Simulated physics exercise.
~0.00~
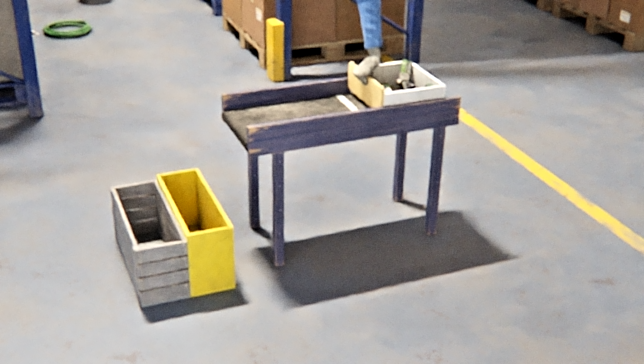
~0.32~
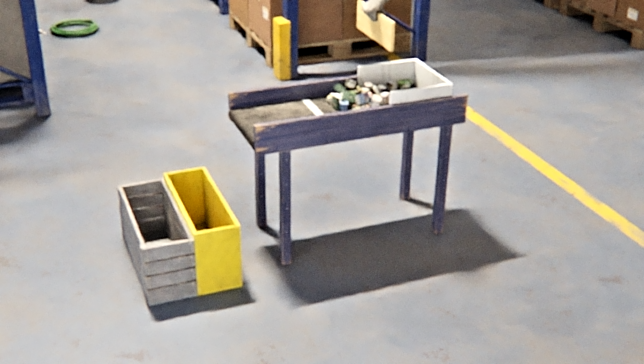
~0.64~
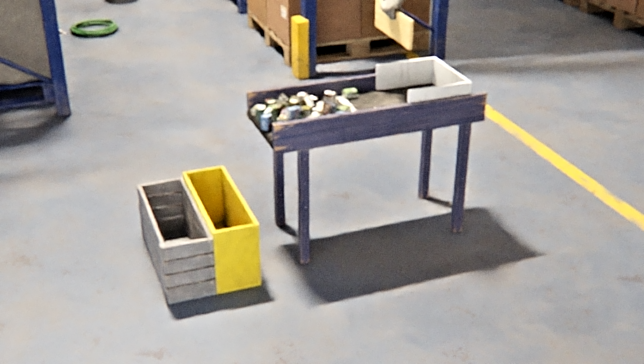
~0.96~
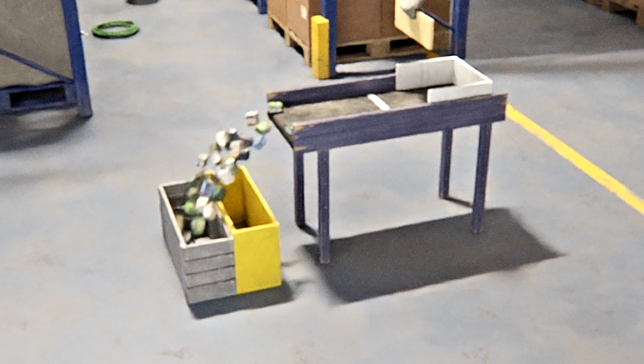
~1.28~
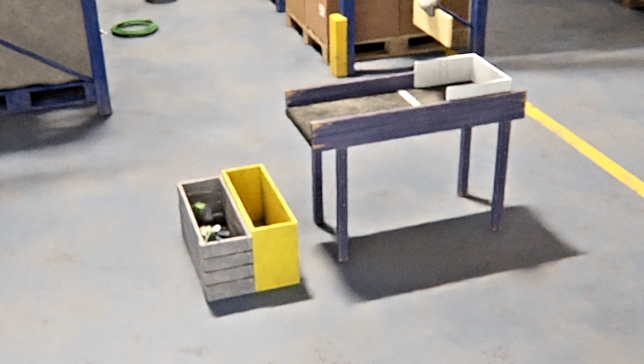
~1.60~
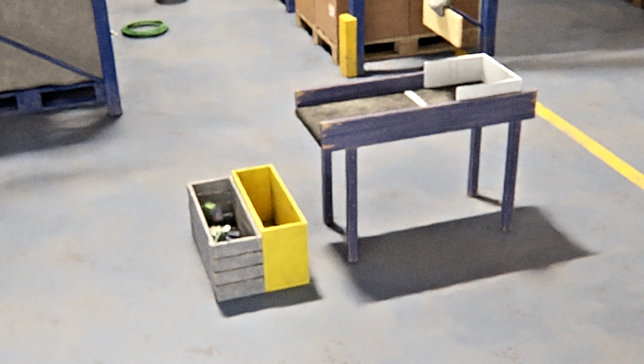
The video shows a gate lifting at a white pen on a raised belt, letting a pile of small cartons ride left and spill off the end. They tumble down past the near yellow tote into the grey tote beside it, leaving the yellow one empty.
